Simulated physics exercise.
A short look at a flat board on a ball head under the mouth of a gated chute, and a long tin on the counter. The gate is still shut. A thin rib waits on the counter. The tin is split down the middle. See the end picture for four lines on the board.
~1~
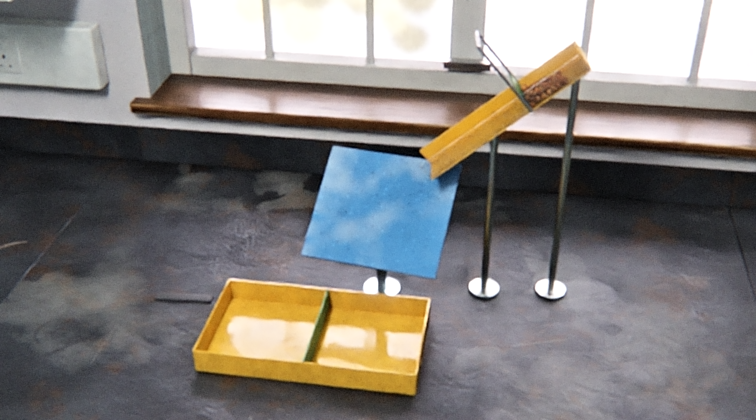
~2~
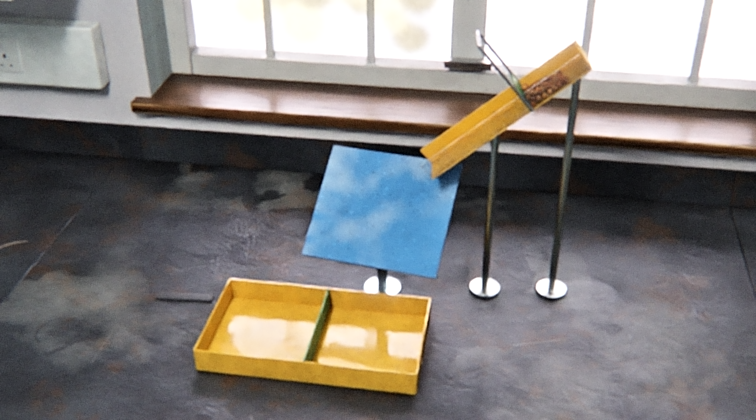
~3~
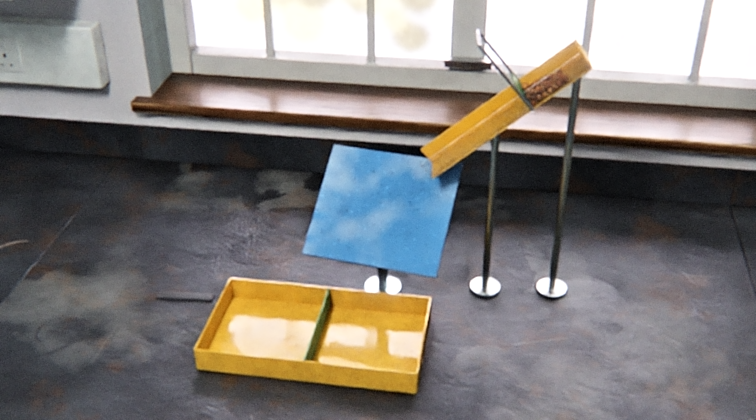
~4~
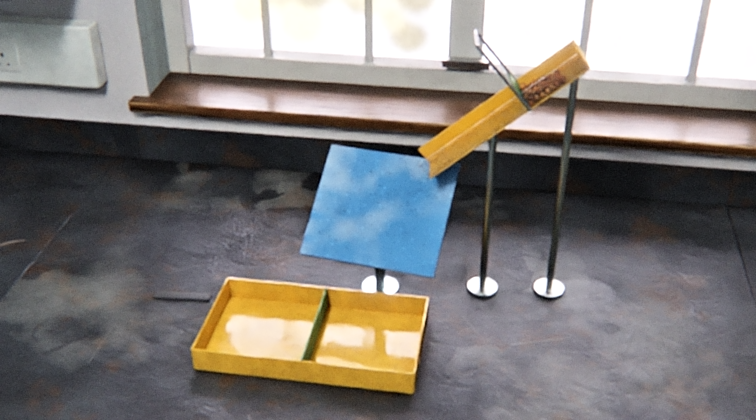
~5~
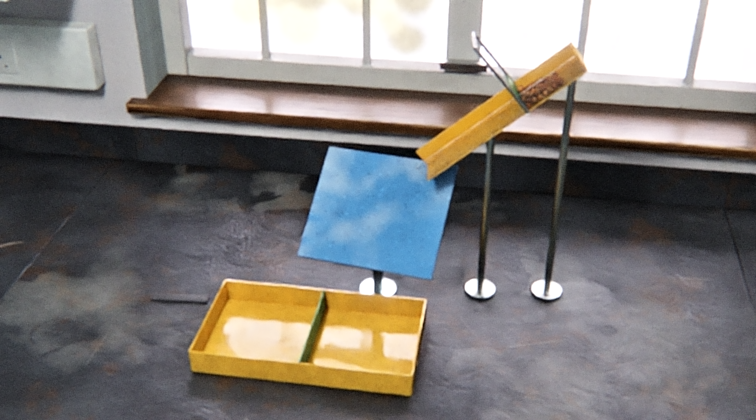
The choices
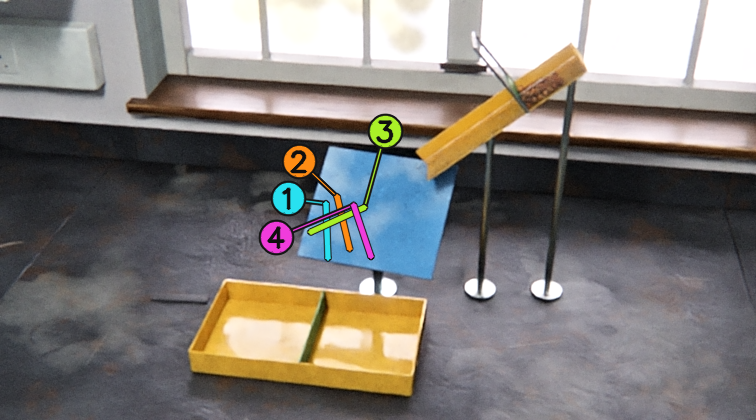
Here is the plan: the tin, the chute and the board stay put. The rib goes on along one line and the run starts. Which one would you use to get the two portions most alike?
3.
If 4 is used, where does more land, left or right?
Right.
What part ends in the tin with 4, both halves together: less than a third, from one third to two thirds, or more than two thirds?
It is more than two thirds.
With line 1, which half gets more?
The right half.
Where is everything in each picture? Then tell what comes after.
Load behind the gate (542, 89), cereal balls; lip of the chute (432, 172), sloping fairly steeply, in the first frame.
Middle of the board (382, 209), tilted fairly steeply; middle of its low edge (367, 266); of its high edge (397, 155), in the second frame.
Front corners of the tin (195, 349) and (417, 373); front end of its middle wall (304, 361); gate still shut (515, 82), in the third frame.
Middle of the load (540, 87); lip (430, 170), in the fourth frame.
Middle of the load (538, 90); lip (428, 172), in the fifth frame.
On the marked copy, line 1 from (325, 203) to (328, 258); line 2 from (337, 196) to (349, 248); line 3 from (364, 207) to (310, 232); line 4 from (353, 205) to (371, 256).
If 1 is chosen, of what is caught, about a tenth in the left half, the larger part in the right.
If 2 is chosen, of what is caught, about a tenth in the left half, almost all in the right.
If 3 is chosen, of what is caught, roughly two thirds in the left half, roughly a third in the right.
If 4 is chosen, of what is caught, about a tenth in the left half, almost all in the right.
